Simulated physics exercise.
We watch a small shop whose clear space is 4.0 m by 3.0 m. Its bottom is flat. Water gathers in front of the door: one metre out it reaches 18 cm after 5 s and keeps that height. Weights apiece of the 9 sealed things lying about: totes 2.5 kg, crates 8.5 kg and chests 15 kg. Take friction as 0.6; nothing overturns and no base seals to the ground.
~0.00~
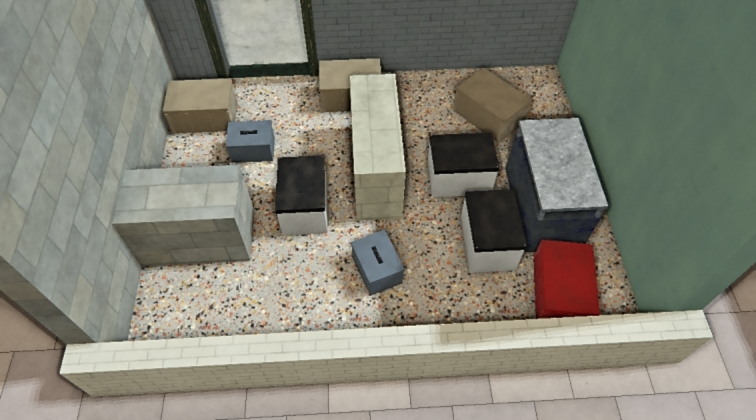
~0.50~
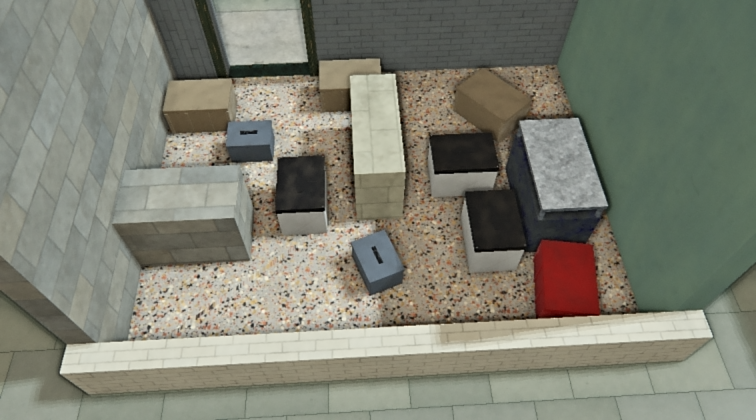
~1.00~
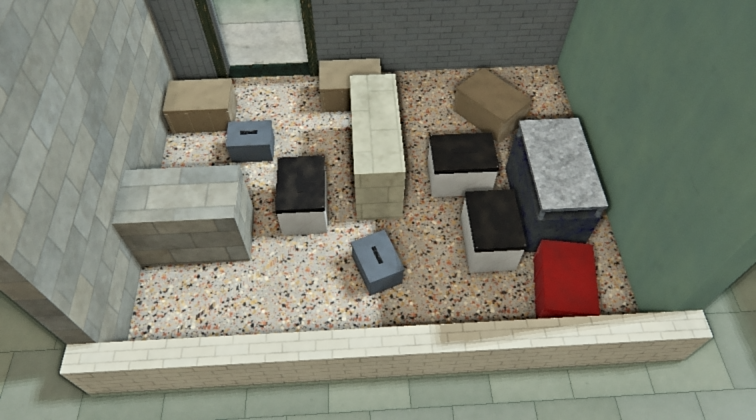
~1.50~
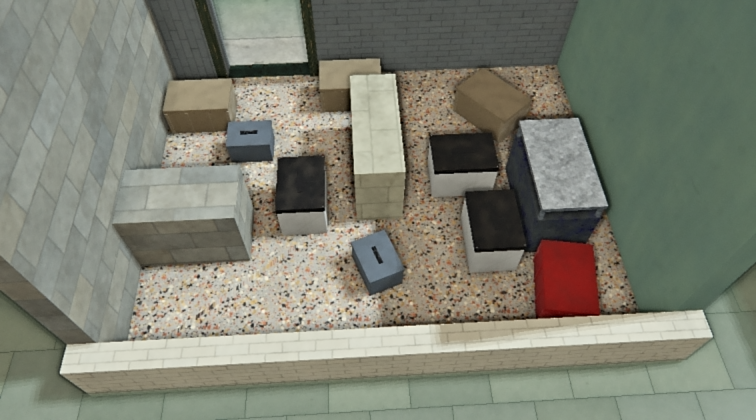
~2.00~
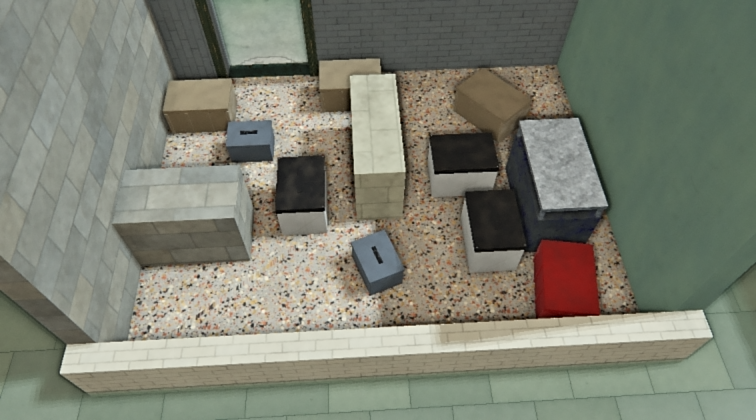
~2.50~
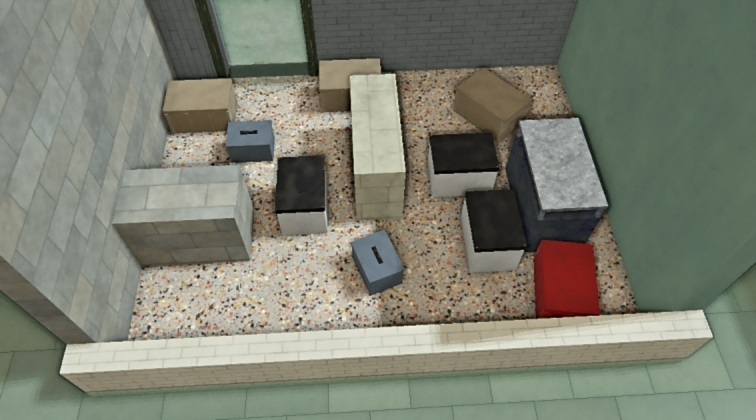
At first, crates, chests and other blocks stand still on the speckled floor of a small walled space, with pinkish paving outside. Then the ground outside turns pale green, and the area beyond the door slowly takes on a greenish, watery tint, while nothing inside visibly moves.
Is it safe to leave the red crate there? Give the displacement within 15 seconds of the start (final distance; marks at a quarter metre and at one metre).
Red crate moves a short way.
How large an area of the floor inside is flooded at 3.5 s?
Some 1.0 m2.
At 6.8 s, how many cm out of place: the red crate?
Roughly 0 cm by then.
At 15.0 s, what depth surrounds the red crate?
About 11 cm.
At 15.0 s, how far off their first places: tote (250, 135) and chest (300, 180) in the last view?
In that order: 200 cm, 200 cm.
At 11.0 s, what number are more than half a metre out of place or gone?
I count 3.
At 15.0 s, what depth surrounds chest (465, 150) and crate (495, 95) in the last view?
About 10 and 9 cm.
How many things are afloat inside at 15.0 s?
I count 9.
After 3.5 s the red crate is near (570, 276), 0.0 m from its start, aground; 0 afloat.
After 6.8 s the red crate is near (570, 276), 0.0 m from its start, aground; 2 afloat.
After 11.0 s the red crate is near (615, 258), 0.4 m from its start, afloat; 5 afloat.
After 15.0 s the red crate is near (621, 257), 0.4 m from its start, afloat; 9 afloat.
